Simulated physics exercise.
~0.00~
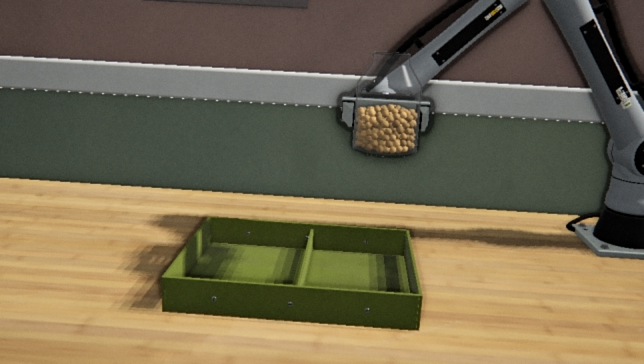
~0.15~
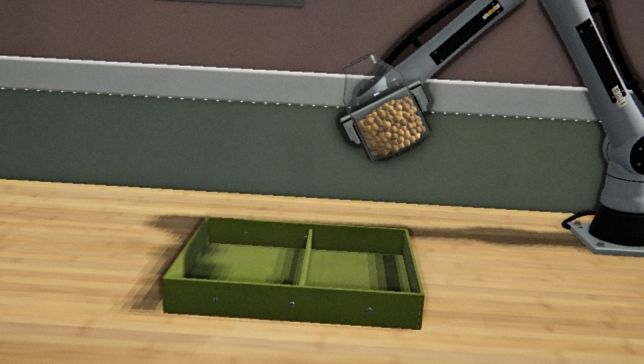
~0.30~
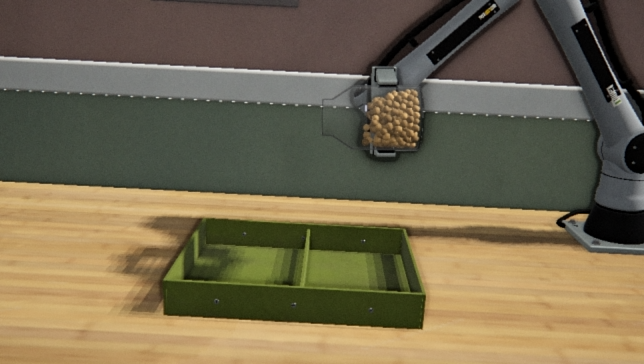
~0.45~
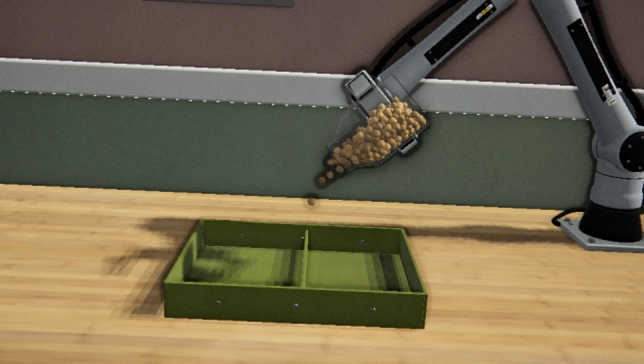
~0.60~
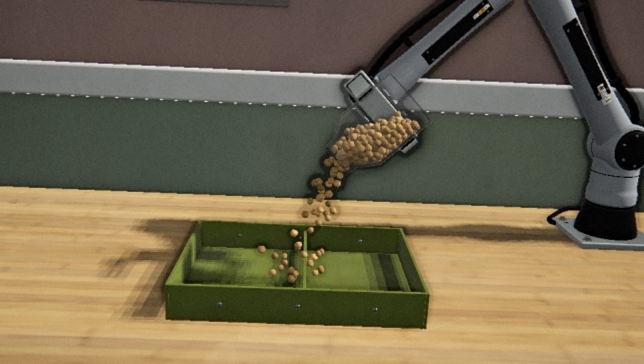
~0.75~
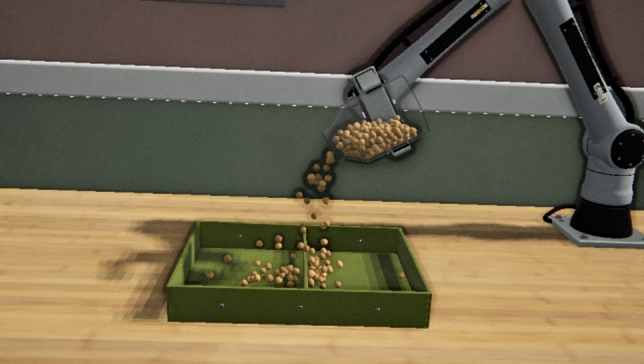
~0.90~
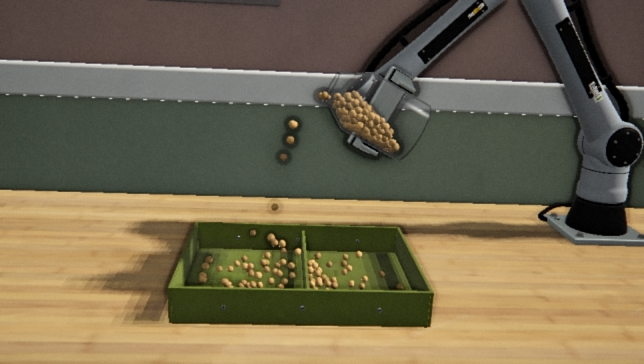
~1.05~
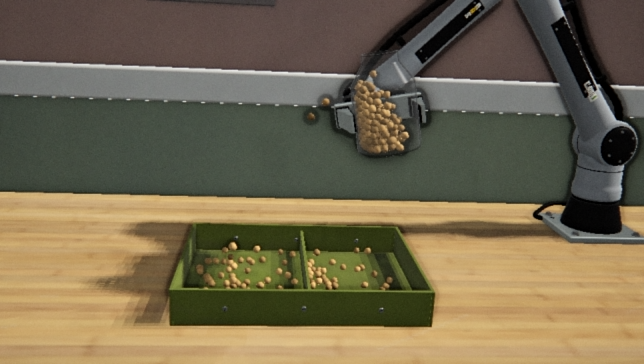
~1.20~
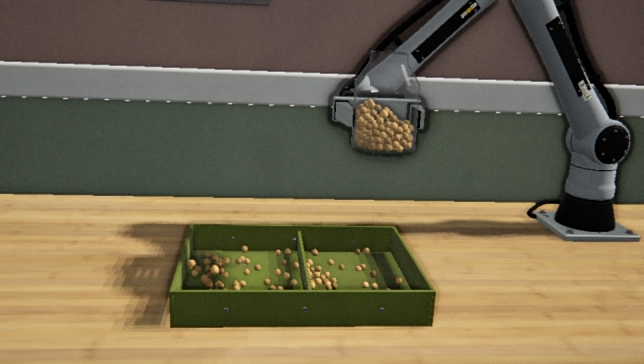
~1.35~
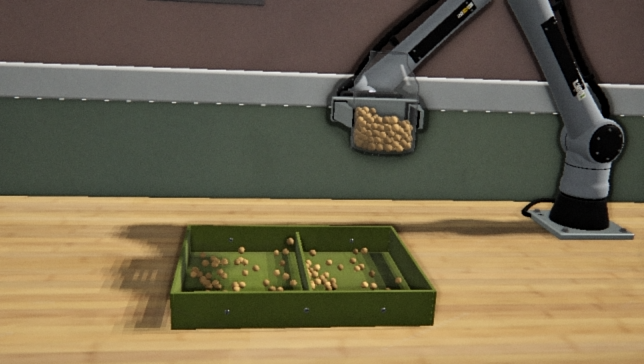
A grey robot arm at the right holds a clear jar of tan chickpeas above a pale wooden table, seen from the front and slightly above, with a green and dark red wall behind. Below sits an open green tray split in two by a cross wall. The arm tips the jar to the left until its mouth points down, and chickpeas pour in a stream, bouncing and scattering on both sides of the divider. The jar then turns back upright as a few last ones drop. It ends still well filled, with chickpeas strewn thinly across both parts of the tray.
